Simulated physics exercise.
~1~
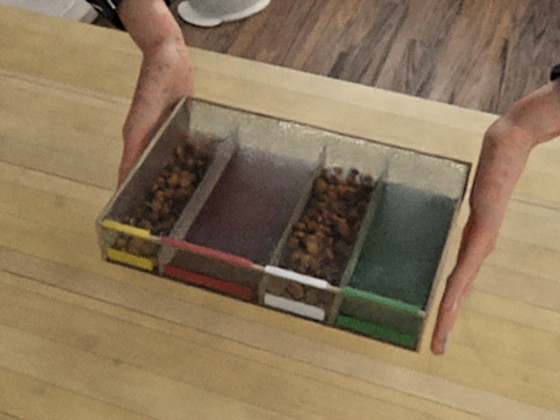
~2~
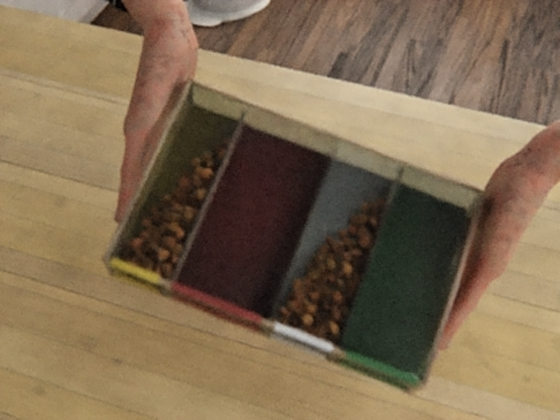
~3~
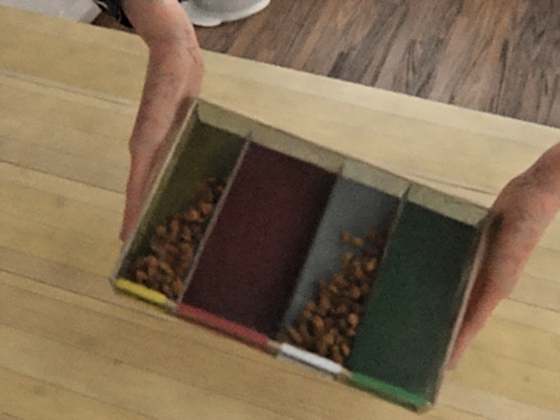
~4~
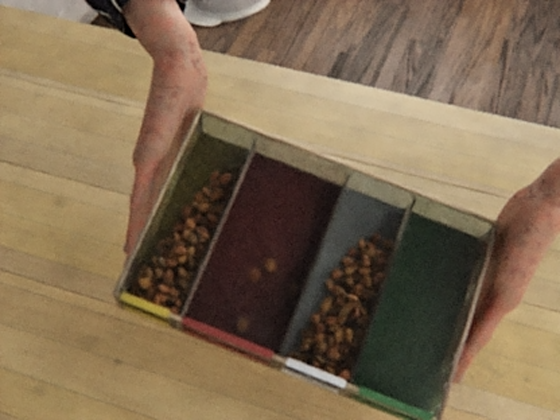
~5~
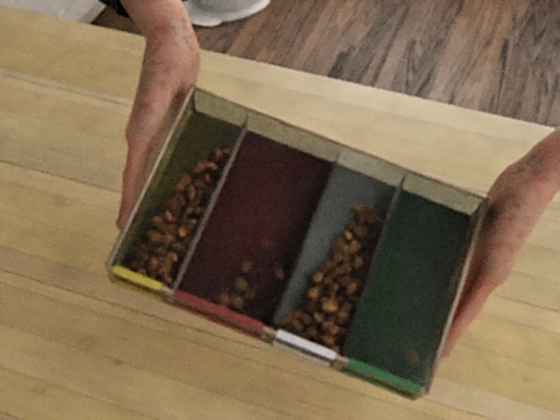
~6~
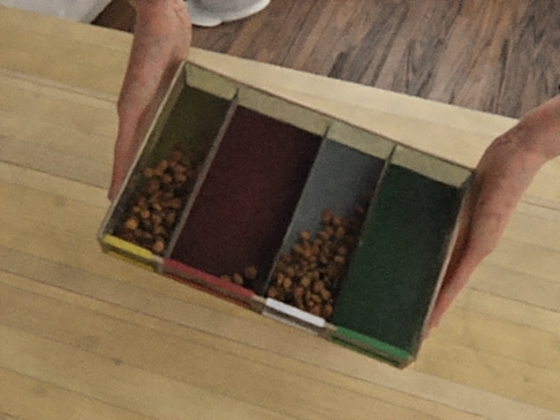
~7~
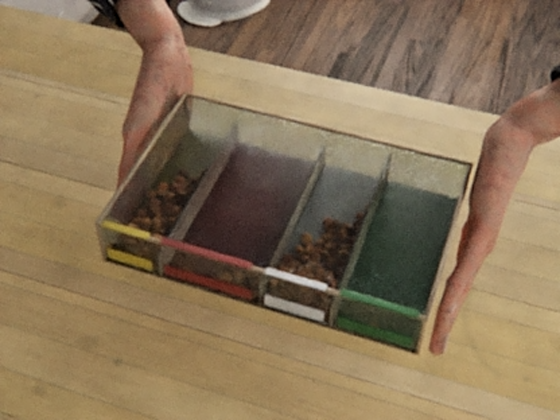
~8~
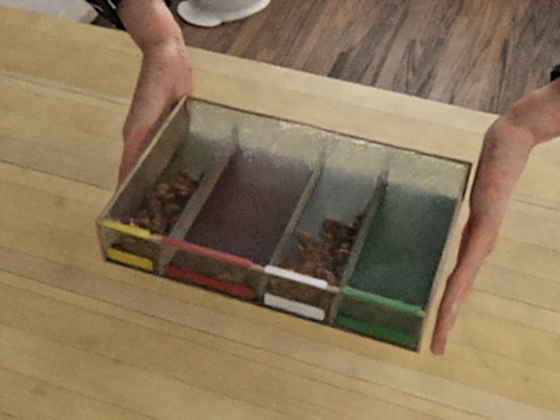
In this clip, two hands tilt and shake a clear-lidded, four-compartment box of brown kibble above a wooden table, then level it, leaving most pieces in the yellow and white compartments, few if any in the red, and the green looking empty.
